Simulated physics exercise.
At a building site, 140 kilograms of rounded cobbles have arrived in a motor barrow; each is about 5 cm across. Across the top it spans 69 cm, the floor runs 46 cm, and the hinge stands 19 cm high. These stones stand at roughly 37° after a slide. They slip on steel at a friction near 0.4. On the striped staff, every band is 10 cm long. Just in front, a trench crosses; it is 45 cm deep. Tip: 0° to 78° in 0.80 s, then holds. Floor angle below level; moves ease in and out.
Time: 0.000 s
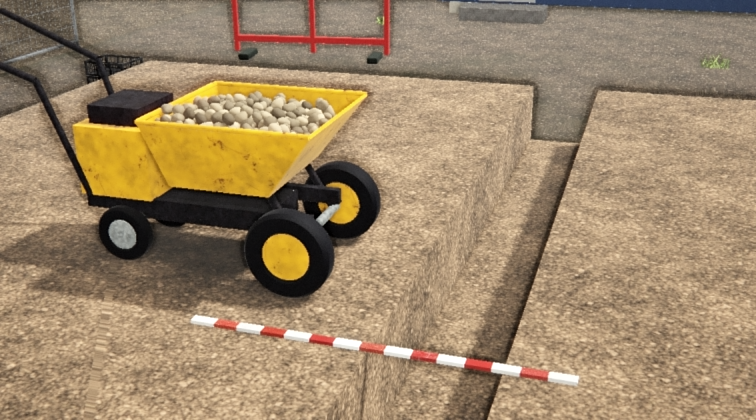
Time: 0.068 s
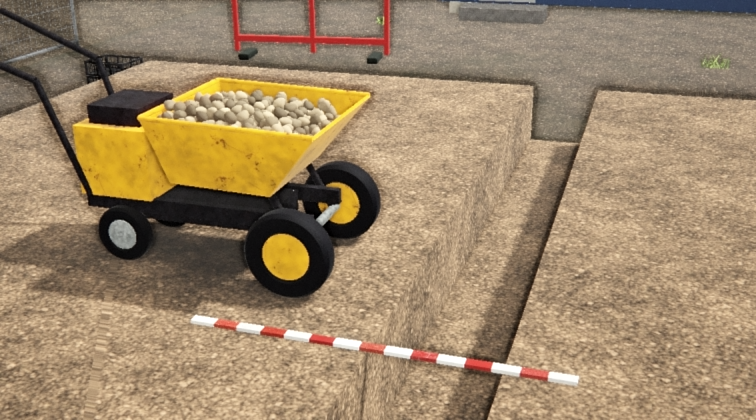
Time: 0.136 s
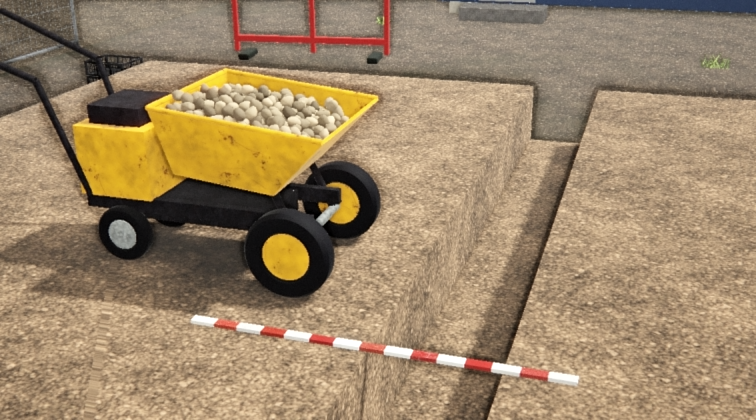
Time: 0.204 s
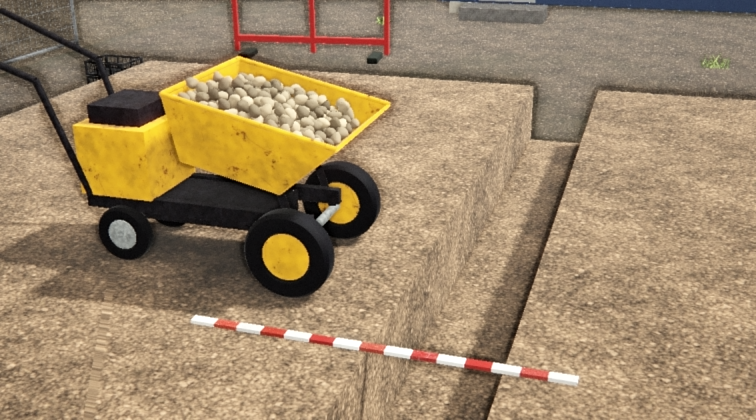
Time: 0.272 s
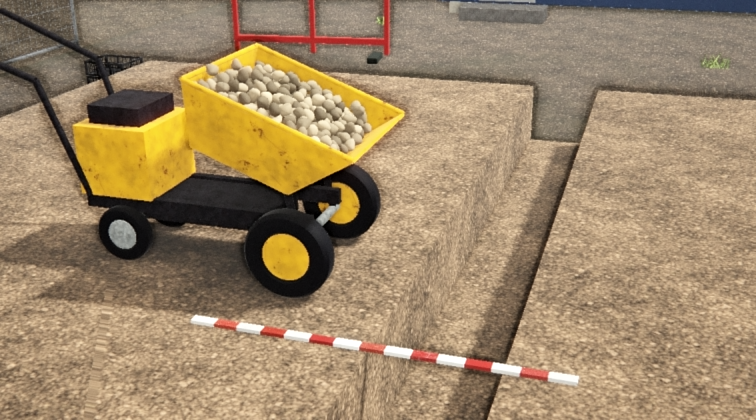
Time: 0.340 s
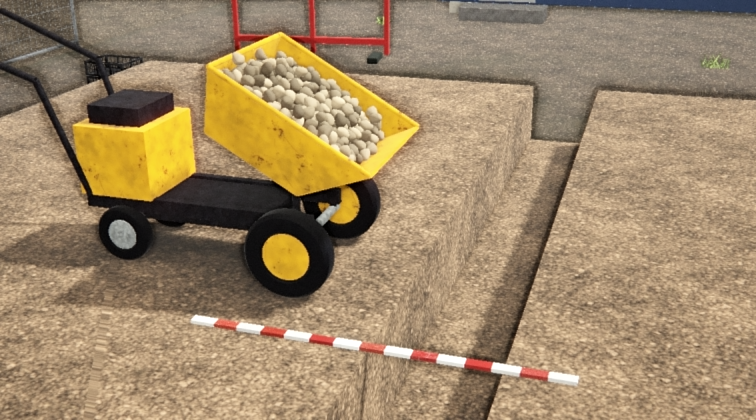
Building site with a yellow dumper standing beside a trench, its stone-filled skip tilting steadily forward to the right, rear end rising.
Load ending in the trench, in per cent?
96 per cent.
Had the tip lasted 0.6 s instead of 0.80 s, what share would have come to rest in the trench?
Close to 85 per cent then.
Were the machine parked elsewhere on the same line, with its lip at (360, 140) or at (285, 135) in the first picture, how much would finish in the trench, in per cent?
55 %, then 100 %.
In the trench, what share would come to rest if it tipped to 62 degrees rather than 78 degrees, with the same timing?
In that case around 80 percent.
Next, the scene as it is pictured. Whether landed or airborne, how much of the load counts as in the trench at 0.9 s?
By then, around 55 percent.
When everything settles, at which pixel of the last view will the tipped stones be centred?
About (484, 363).
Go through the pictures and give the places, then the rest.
In the first picture, the skip is at 0°, its lip at (309, 138); the top of the load is at (244, 102).
In the second picture, the skip is at 2°, its lip at (313, 139); the top of the load is at (230, 100); the stones move at 0.4 m/s on average.
In the third picture, the skip is at 6°, its lip at (322, 143); the top of the load is at (236, 93); the stones move at 0.7 m/s on average.
In the fourth picture, the skip is at 13°, its lip at (337, 150); the top of the load is at (235, 83); the stones move at 1.0 m/s on average.
The fifth picture shows lip at (353, 161), floor tilted 21°, highest stones at (253, 71); the stones move at 1.2 m/s on average.
The sixth picture shows lip at (370, 177), floor tilted 30°, highest stones at (270, 62); the stones move at 1.3 m/s on average.
After 0.6 s the floor is at 66°; 100 % in the skip; the foremost stones are at (422, 215).
After 0.9 s the floor is at 78°; 46 % in the skip, 53 % in the trench, 1 % past the trench; the foremost stones are at (530, 296).
After 1.2 s the floor is at 78°; 8 % in the skip, 89 % in the trench, 4 % past the trench; the foremost stones are at (670, 300).
After 3.2 s the floor is at 78°; 0 % in the skip, 96 % in the trench, 4 % past the trench; the foremost stones are past the picture's edge.
